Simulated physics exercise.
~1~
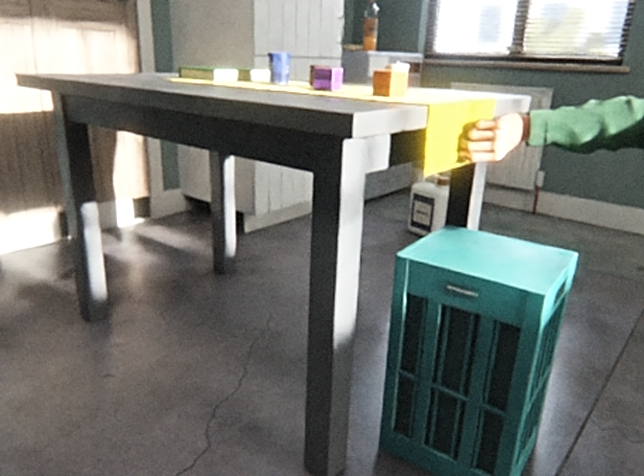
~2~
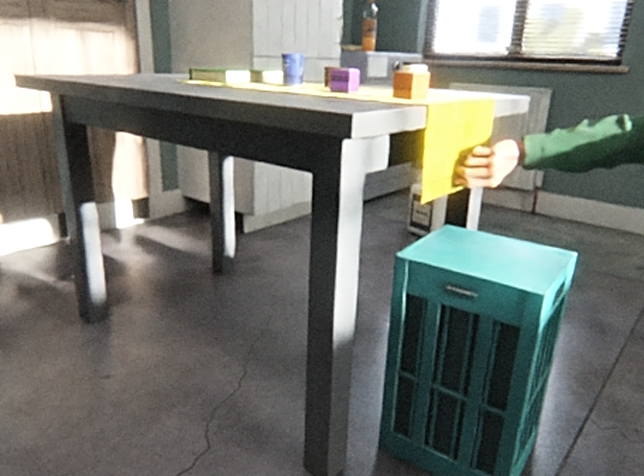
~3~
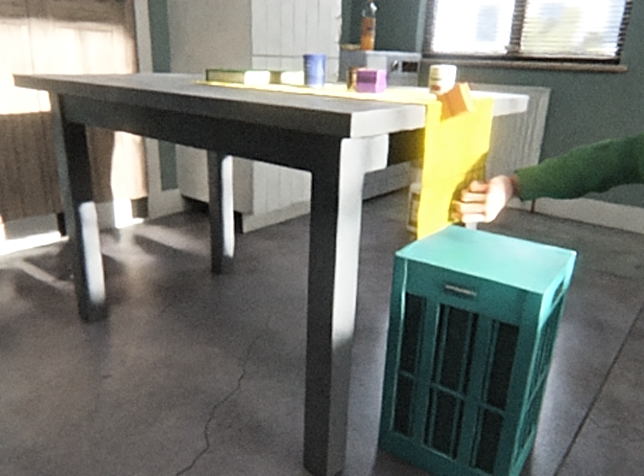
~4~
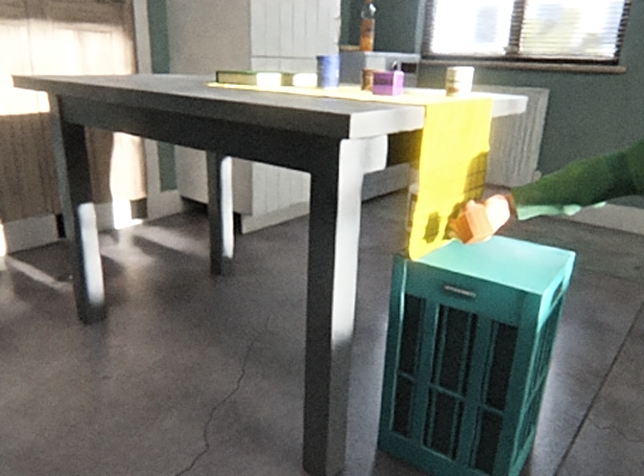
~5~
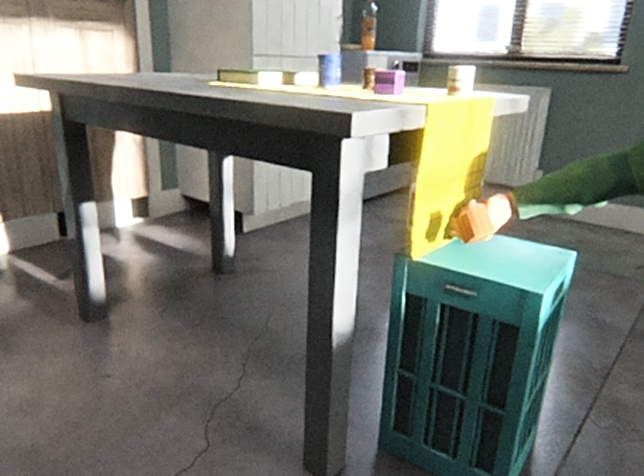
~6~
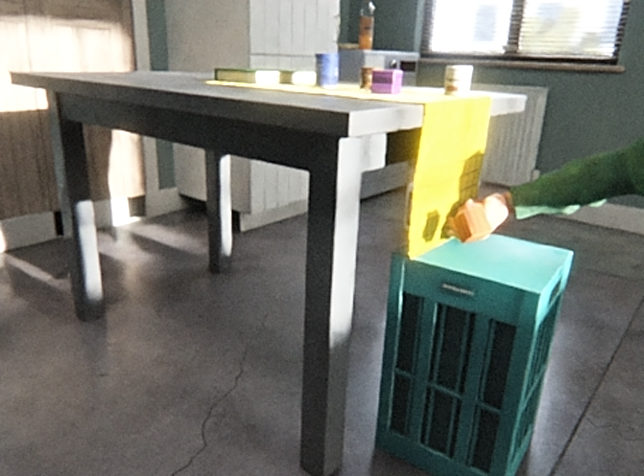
In a sunlit room with a cracked grey floor, a yellow runner lies along a dark table, with small cubes and pots on top and one end hanging over the right side. A hand in a green sleeve pulls the hanging end slowly downward, and the objects slide right with the cloth. The orange cube reaches the edge, tips and drops from the tabletop. The hem comes down to the turquoise crate and the pulling stops. The orange cube ends up beside the hand just above the crate, while the purple cube and the pots remain on the table.
